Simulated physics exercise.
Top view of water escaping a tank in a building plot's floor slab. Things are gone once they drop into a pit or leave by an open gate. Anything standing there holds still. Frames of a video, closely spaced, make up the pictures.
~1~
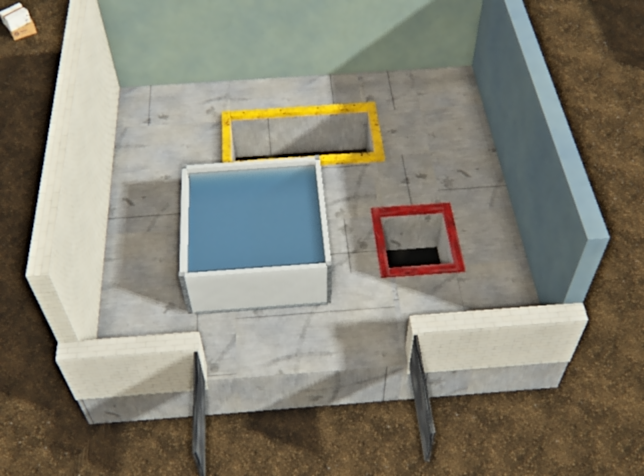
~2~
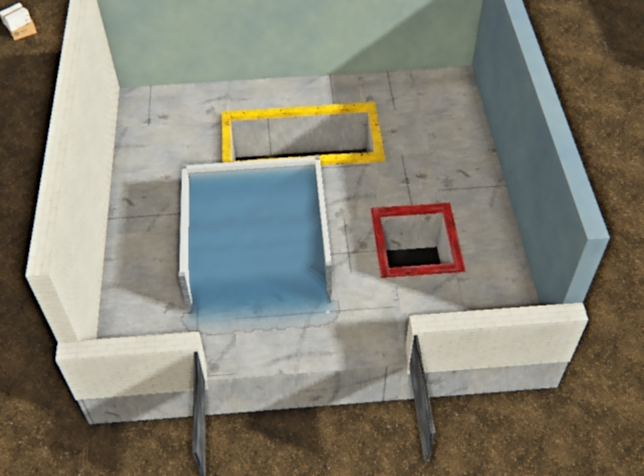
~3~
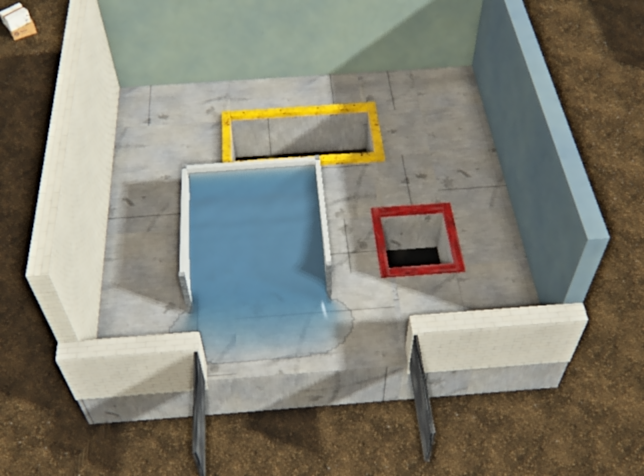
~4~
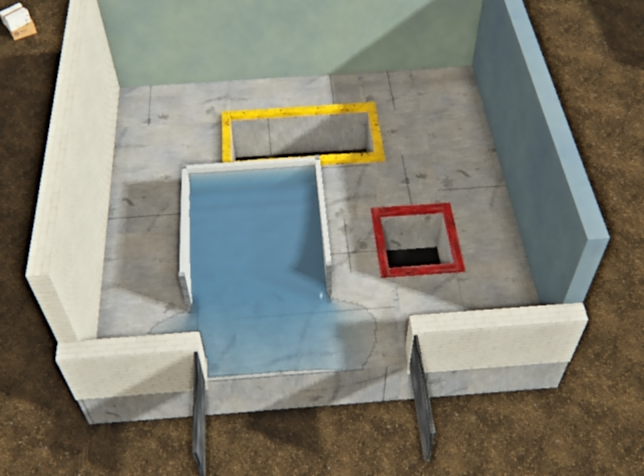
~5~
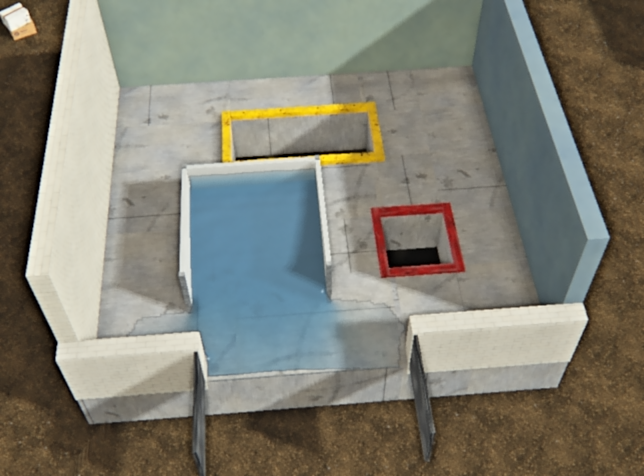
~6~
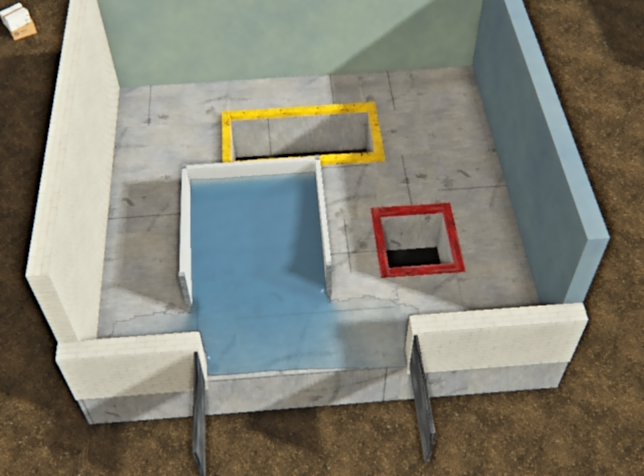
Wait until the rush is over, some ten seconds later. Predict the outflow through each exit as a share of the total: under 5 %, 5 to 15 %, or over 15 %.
Prediction: The gate passes over 15 %; the yellow pit passes under 5 %; the red pit passes under 5 %.
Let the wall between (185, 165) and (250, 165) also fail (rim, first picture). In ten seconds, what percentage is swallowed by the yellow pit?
Share to the yellow pit: 20 in a hundred.
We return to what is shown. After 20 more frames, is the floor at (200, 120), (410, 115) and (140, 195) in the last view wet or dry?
In that order, the three spots are soaked, high and dry and soaked.
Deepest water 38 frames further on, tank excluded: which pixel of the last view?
Somewhere around (152, 115).
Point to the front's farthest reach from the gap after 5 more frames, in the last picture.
The flood front should get to about (496, 341).
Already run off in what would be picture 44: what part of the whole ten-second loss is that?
Around 95 %.
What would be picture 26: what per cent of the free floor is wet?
Near 40 in a hundred.
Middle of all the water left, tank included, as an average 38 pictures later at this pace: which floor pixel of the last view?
It's close to (212, 222).
A moment on, water covers 15 % of the floor; the gate 32 %, the yellow pit 0 %, the red pit 0 %.
Next, water covers 25 % of the floor; the gate 53 %, the yellow pit 0 %, the red pit 0 %.
Then, water covers 40 % of the floor; the gate 67 %, the yellow pit 0 %, the red pit 0 %.
Later, water covers 45 % of the floor; the gate 77 %, the yellow pit 0 %, the red pit 0 %.
In the end, water covers 55 % of the floor; the gate 81 %, the yellow pit 0 %, the red pit 0 %.
